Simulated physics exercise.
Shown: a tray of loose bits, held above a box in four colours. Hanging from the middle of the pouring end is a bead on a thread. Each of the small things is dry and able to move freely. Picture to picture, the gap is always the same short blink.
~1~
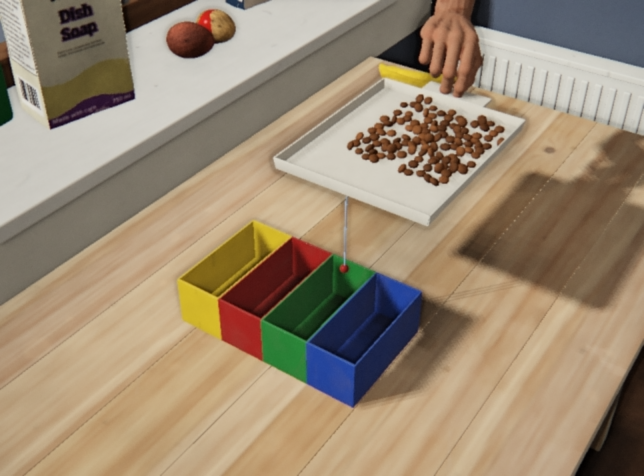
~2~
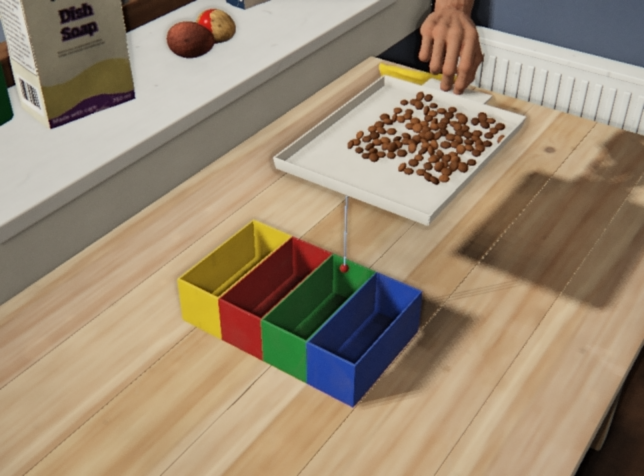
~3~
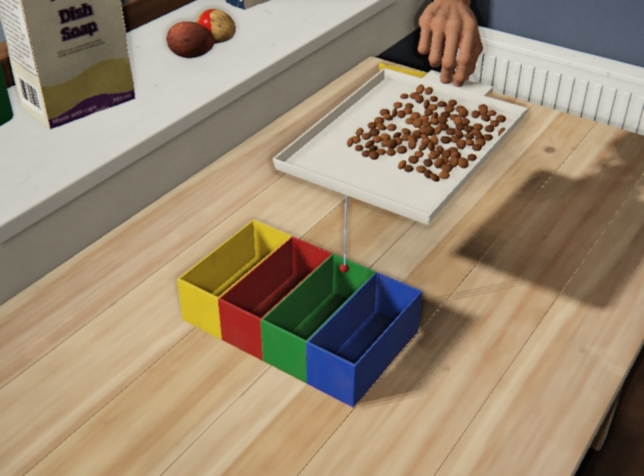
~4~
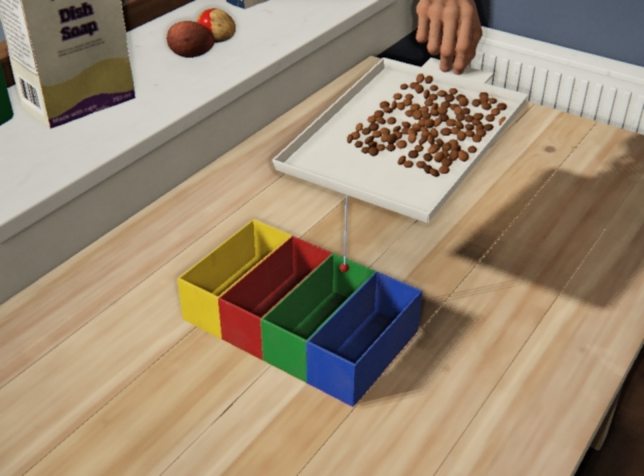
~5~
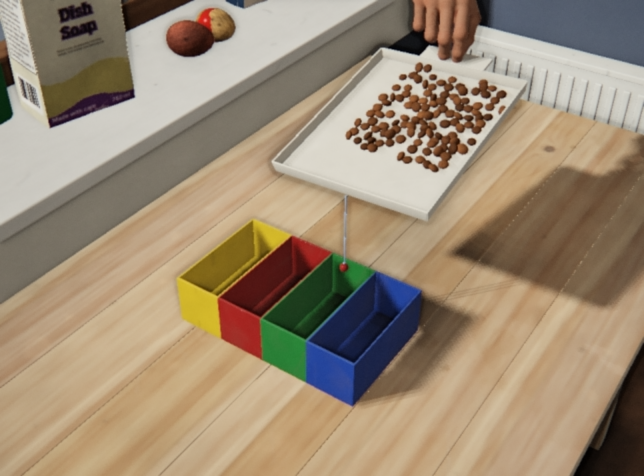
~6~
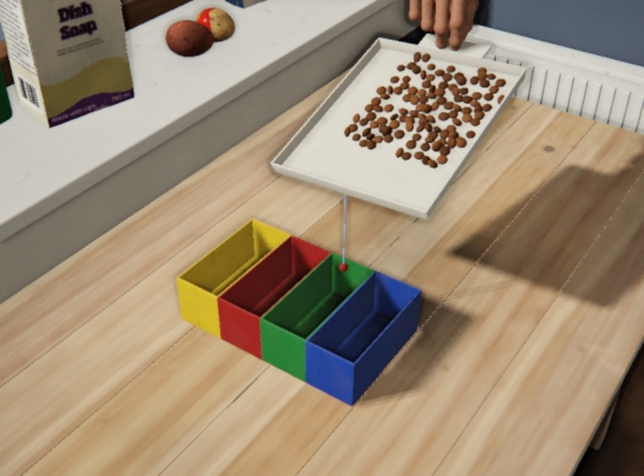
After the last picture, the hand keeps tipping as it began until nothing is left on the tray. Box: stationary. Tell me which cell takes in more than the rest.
I would say the red cell.
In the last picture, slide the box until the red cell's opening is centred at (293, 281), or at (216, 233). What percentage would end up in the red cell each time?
You'd end up with around 40 per cent and then around 0 per cent.
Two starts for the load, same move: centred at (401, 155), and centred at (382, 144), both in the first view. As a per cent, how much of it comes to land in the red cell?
Near 40 per cent and near 50 per cent.
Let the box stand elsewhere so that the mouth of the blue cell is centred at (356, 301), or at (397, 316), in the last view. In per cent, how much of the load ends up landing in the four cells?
Result: 100 % and 100 %.
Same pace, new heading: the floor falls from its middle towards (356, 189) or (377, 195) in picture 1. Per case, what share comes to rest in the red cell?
Shares: About 20 in a hundred, then about 0 in a hundred.
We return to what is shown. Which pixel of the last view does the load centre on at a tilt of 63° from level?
I'd put the middle of the pieces at roughly (328, 175).
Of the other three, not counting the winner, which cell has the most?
The runner-up: Green.
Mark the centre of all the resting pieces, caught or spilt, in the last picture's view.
The centre comes to rest close to (288, 318).
Soon after the last picture, tray tipped steeply; most on the tray; a small part falling or outside the box.
A little later, tray tipped past a quarter turn; about a quarter on the tray; about a third in the red cell; about a quarter in the green cell; a small part in the yellow cell; a stray few in the blue cell; a small part falling or outside the box.
Later still, tray tipped past a quarter turn; about half in the red cell; about a third in the green cell; a small part in the yellow cell; a small part in the blue cell; a stray few falling or outside the box.
At rest, tray tipped past a quarter turn; about half in the red cell; about a third in the green cell; a small part in the yellow cell; a small part in the blue cell; a stray few outside the box.
